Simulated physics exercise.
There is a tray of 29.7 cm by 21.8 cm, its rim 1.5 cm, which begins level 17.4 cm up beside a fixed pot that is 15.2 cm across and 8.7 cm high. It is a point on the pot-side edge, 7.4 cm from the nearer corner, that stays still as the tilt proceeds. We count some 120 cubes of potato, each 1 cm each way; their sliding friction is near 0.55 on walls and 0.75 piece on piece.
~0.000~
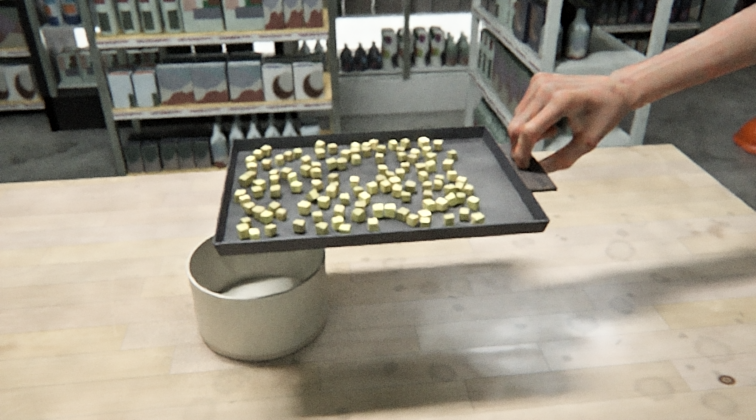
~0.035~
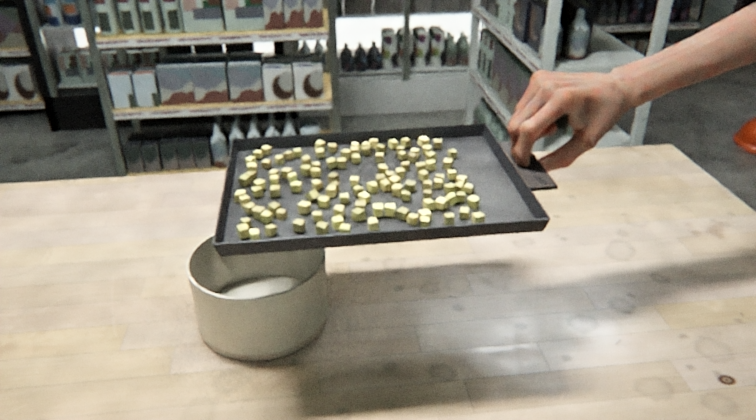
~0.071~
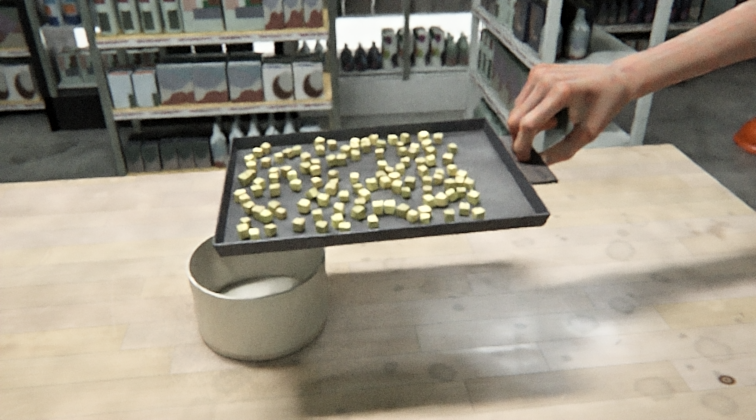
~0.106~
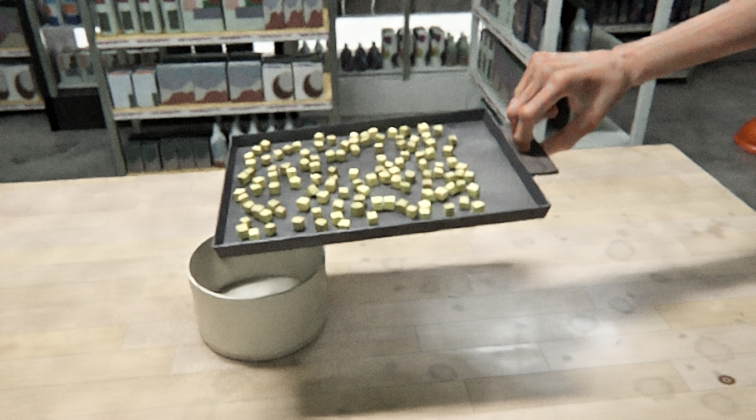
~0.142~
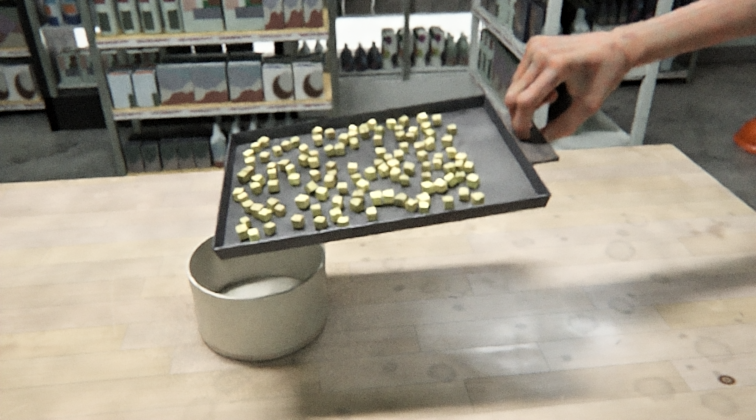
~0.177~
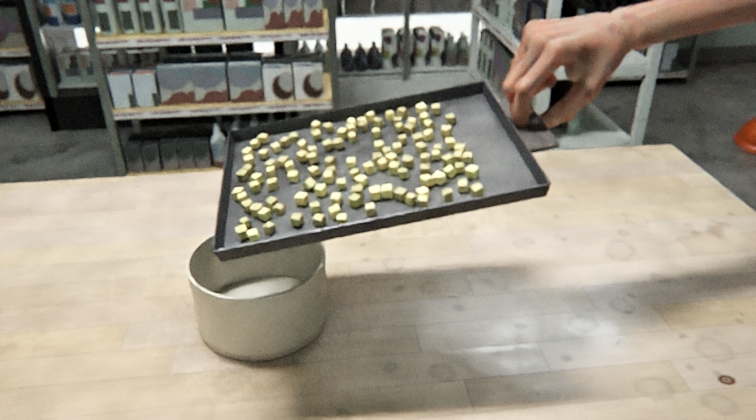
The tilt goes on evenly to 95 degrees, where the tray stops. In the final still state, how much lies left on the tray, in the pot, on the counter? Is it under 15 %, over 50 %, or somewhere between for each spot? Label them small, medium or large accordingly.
Left on the tray - small, pot - small, counter - large.
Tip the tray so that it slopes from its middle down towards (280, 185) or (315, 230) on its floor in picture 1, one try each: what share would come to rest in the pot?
25 and 0 %.
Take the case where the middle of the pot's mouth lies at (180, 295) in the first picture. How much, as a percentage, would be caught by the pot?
Roughly 65 per cent.
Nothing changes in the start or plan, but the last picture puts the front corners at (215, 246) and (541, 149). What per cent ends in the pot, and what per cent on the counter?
That works out as pot 5 and counter 90.
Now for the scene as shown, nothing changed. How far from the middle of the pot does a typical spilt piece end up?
Some 18 cm, give or take.
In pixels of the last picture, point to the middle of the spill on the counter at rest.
(154, 407).
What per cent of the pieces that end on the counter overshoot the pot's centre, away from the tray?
I'd put it at close to 90 per cent.
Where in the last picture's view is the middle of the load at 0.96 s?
Near pixel (200, 316).
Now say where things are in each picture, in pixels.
Tray tilt 0 degrees, front corners at (218, 241) and (545, 218); middle of the pieces at (355, 182); pot at (257, 256), in the first picture.
Tray tilt 0 degrees, front corners at (218, 242) and (545, 217); middle of the pieces at (355, 181), in the second picture.
Tray tilt 2 degrees, front corners at (218, 242) and (545, 212); middle of the pieces at (354, 179), in the third picture.
Tray tilt 4 degrees, front corners at (218, 244) and (546, 204), lowest corner left front; middle of the pieces at (354, 174), in the fourth picture.
Tray tilt 7 degrees, front corners at (217, 246) and (546, 193), lowest corner left front; middle of the pieces at (353, 169), in the fifth picture.
Tray tilt 10 degrees, front corners at (217, 248) and (545, 182), lowest corner left front; middle of the pieces at (352, 163); pot at (257, 256). The tray's pace is about 85 degrees a second, in the sixth picture.
After 0.64 s, tilt 50 degrees; the tray holds 100 %, the pot 0 %.
After 0.96 s, tilt 78 degrees; the tray holds 45 %, the pot 0 %.
After 1.37 s, tilt 95 degrees; the tray holds 15 %, the pot 0 %.
At rest (2.6 s), tray 0 %, pot 0 %, counter 100 %.
